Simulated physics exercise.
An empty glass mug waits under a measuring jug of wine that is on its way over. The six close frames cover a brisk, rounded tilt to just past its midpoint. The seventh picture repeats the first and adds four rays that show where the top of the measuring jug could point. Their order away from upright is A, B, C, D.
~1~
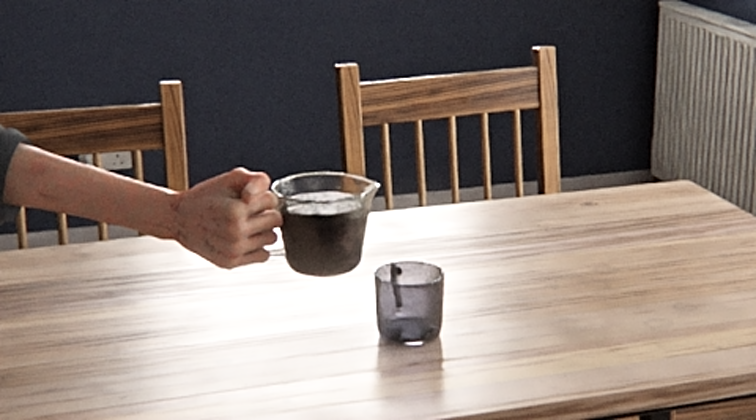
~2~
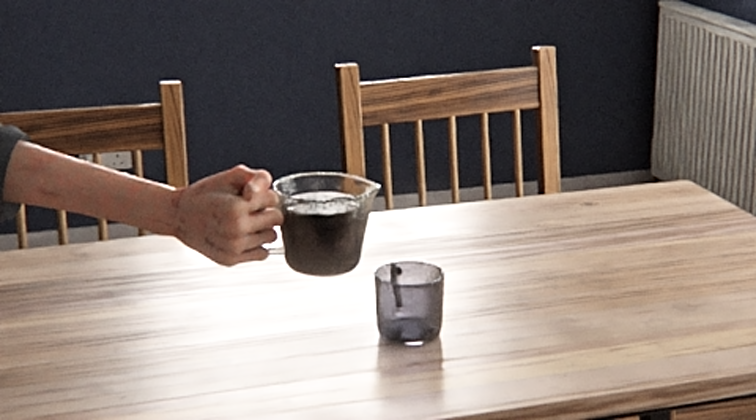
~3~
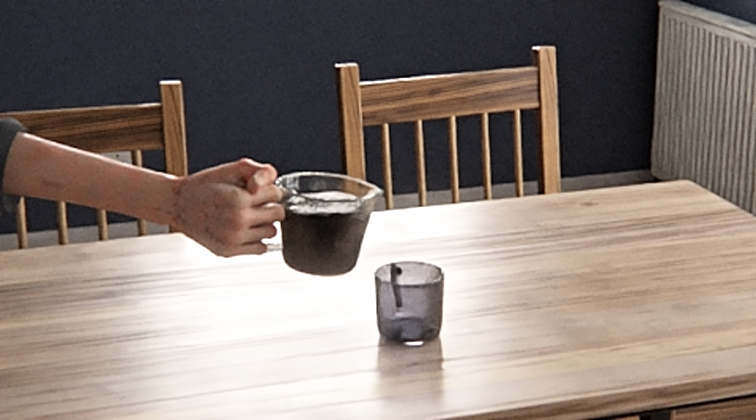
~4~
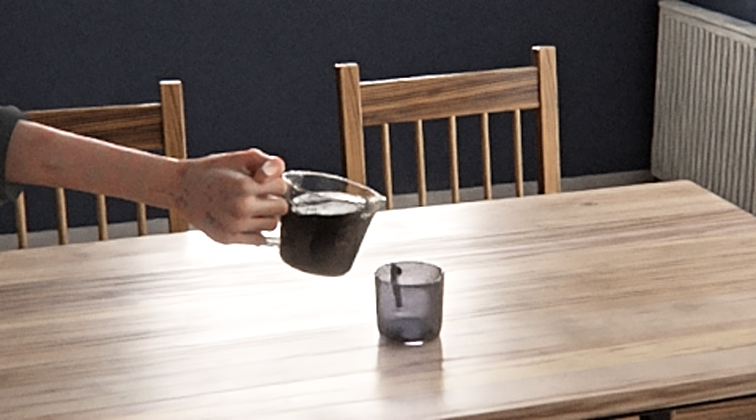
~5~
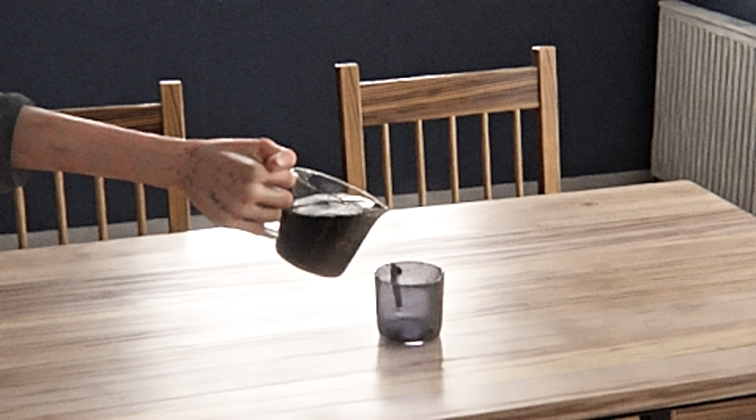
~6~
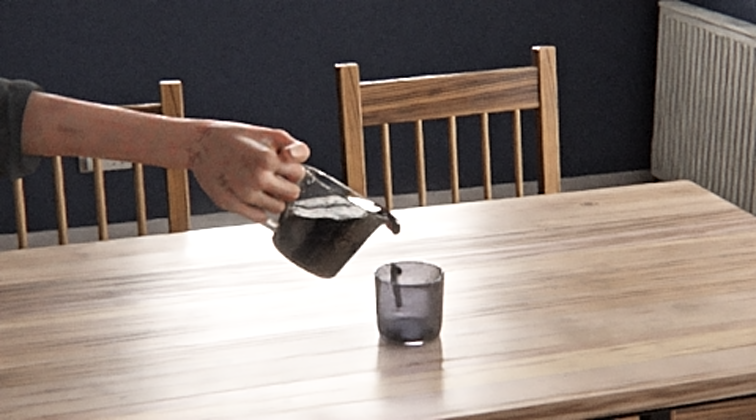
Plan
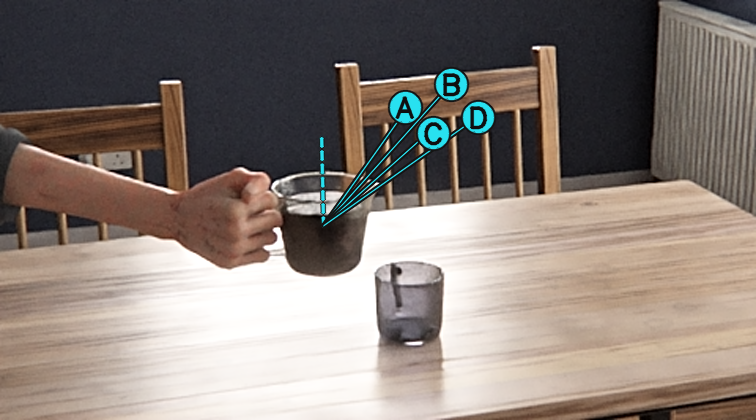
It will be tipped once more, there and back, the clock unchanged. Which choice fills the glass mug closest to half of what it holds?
Use mark B.
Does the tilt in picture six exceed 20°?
Yes, it does.
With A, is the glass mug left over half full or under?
Under.
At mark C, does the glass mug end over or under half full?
Over.
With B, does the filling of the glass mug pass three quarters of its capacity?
No.
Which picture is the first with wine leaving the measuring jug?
In picture 6.
On the marked copy, A at (396, 122); B at (439, 96); C at (417, 142); D at (464, 126).
With A, the glass mug ends with about 32 % of what it can hold.
With B, the glass mug ends with about 49 % of what it can hold.
With C, the glass mug ends with about 70 % of what it can hold.
With D, the glass mug ends with about 89 % of what it can hold.
